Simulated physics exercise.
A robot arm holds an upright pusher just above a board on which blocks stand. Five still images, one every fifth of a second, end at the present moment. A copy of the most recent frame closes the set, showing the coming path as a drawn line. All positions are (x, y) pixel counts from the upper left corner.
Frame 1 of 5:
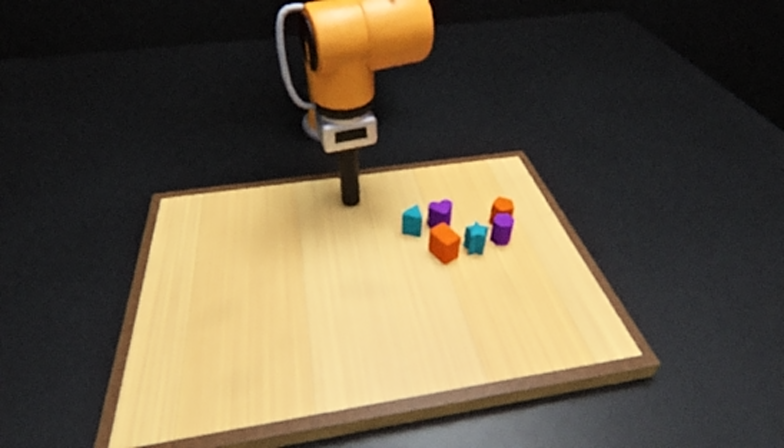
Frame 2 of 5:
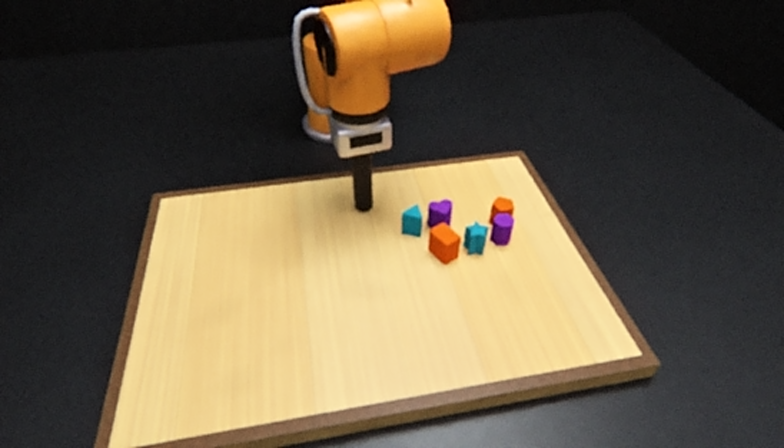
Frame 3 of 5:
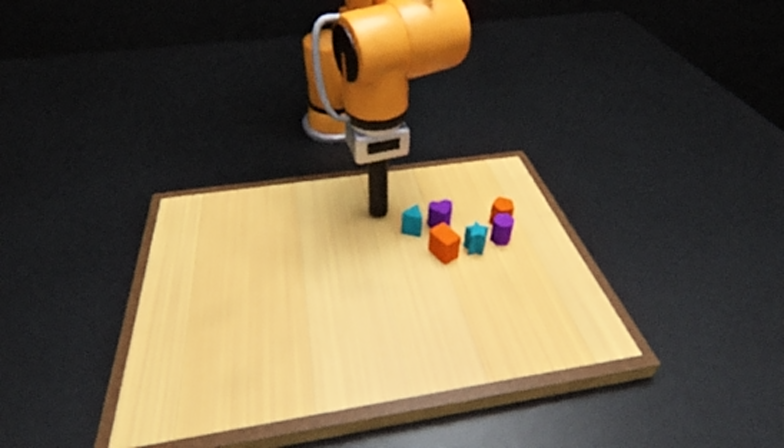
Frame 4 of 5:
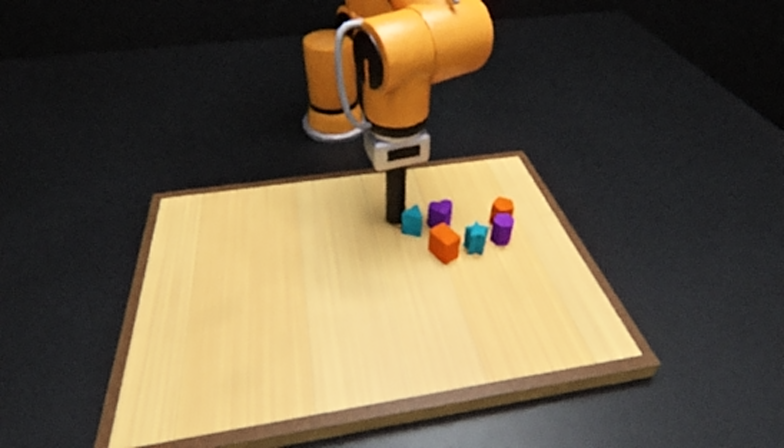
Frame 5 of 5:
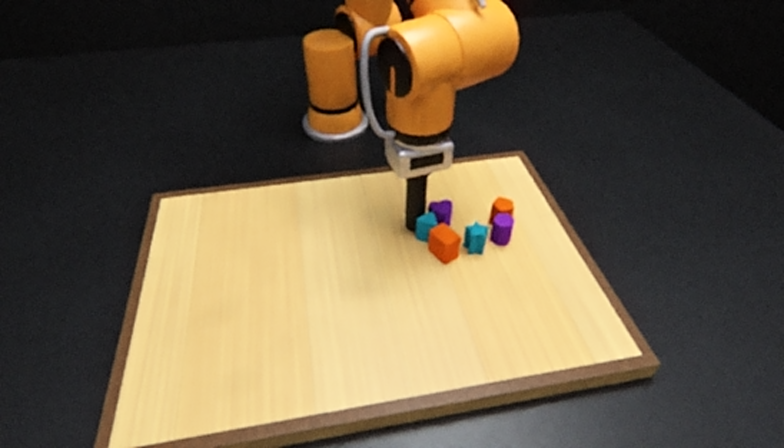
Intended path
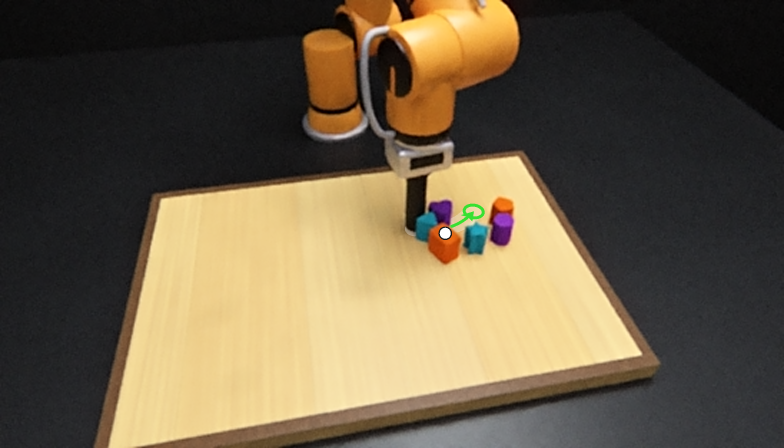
An orange robot arm holding a dark upright pusher reaches over a pale wooden board with a brown rim, set on a black surface and seen from above at an angle by a still camera. Right of the pusher stand a turquoise triangular block, a purple heart, an orange block, a turquoise star, and an orange and a purple block. The pusher glides right and slightly nearer, then nudges the triangular block a short way rightward.
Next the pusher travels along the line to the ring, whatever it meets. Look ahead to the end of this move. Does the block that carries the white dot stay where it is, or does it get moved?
It gets pushed out of place.
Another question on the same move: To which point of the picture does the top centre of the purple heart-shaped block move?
My best guess is (497, 192).
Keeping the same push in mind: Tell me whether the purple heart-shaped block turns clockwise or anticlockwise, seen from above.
It spins with the clock.
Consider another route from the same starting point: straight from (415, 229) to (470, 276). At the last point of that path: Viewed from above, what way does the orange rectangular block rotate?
Turns clockwise.
Drawn move, from (415, 229) by way of (439, 229) and (460, 223) to (474, 211); the dot is on the orange rectangular block.
The first path, step by step. One third of the way, pusher at (439, 225); turquoise triangular piece at (451, 221), turned 30° clockwise; purple heart-shaped block at (460, 203); orange rectangular block at (455, 239), turned 30° clockwise.
Two thirds of the way, pusher at (460, 219); turquoise triangular piece at (452, 221), turned 30° clockwise; purple heart-shaped block at (482, 197); orange rectangular block at (455, 239), turned 30° clockwise.
At the end, pusher at (474, 208); turquoise triangular piece at (452, 221), turned 30° clockwise; purple heart-shaped block at (497, 192), turned 35° clockwise; orange rectangular block at (455, 239), turned 30° clockwise; orange five-sided block at (508, 204), turned 15° clockwise; purple hexagonal block still.
